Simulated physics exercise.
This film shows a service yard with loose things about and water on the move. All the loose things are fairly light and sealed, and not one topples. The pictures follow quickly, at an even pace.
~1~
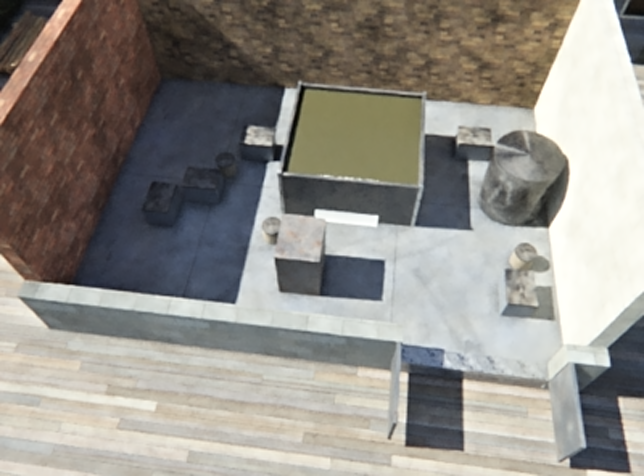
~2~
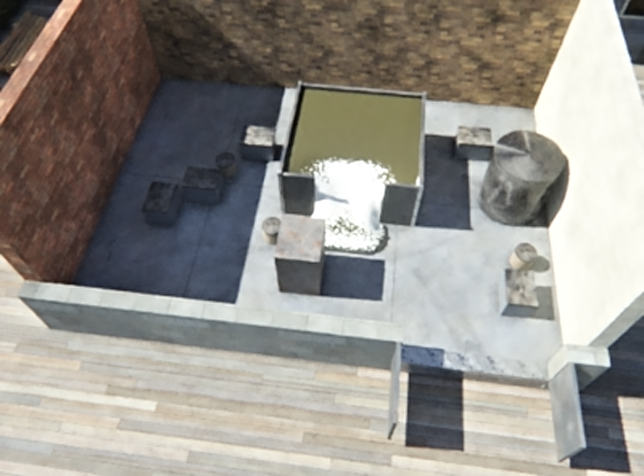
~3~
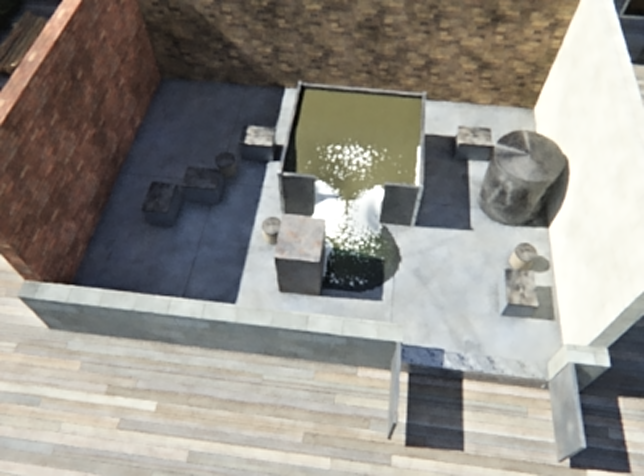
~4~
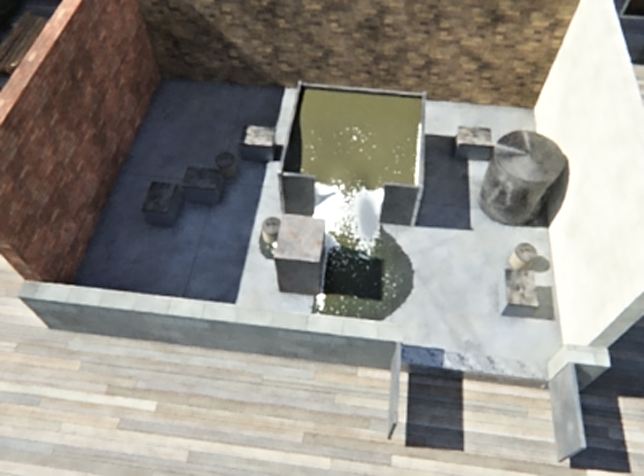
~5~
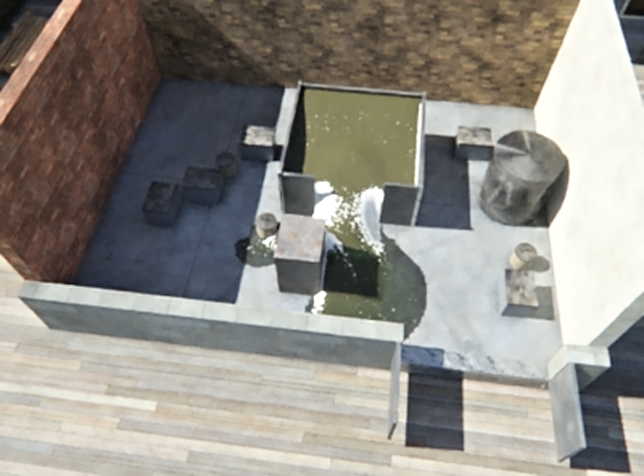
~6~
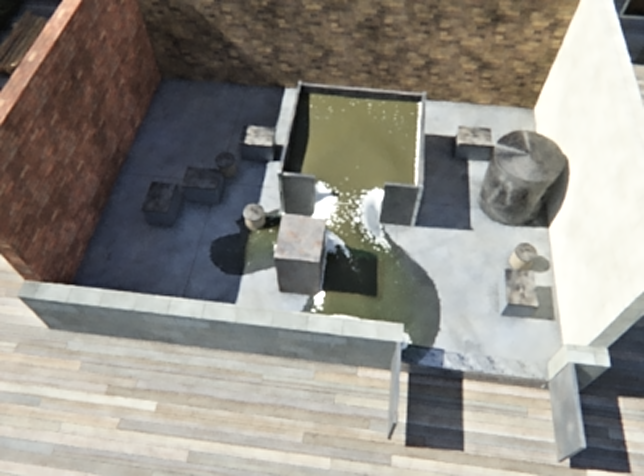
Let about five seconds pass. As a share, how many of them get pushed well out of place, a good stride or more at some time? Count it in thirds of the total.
Out of the total, two thirds or more.
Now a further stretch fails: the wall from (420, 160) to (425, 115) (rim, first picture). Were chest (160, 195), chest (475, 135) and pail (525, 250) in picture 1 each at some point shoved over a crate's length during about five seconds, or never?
Taking them in order, less than that, displaced that much, displaced that much.
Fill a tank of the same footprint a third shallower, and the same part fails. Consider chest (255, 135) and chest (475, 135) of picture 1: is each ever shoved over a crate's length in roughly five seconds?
Below that mark, below that mark.
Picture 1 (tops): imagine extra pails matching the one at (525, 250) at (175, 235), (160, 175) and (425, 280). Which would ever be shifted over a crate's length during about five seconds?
One by one: Knocked well away; knocked well away; knocked well away.
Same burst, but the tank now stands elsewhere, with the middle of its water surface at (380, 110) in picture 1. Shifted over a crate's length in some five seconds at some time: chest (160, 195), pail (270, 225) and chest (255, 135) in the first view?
Taking them in turn: Got sent well off; got sent well off; kept near its start.
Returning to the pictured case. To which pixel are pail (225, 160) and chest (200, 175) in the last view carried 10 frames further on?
They end up at about pixels (212, 126) and (162, 148).
A moment on, 1 of 8 are well off their spots; 0 afloat.
Next, 4 of 8 are well off their spots; 0 afloat.
Later, 6 of 8 are well off their spots; 4 afloat.
In the end, 6 of 8 are well off their spots, and 6 have been at some point; 3 afloat.
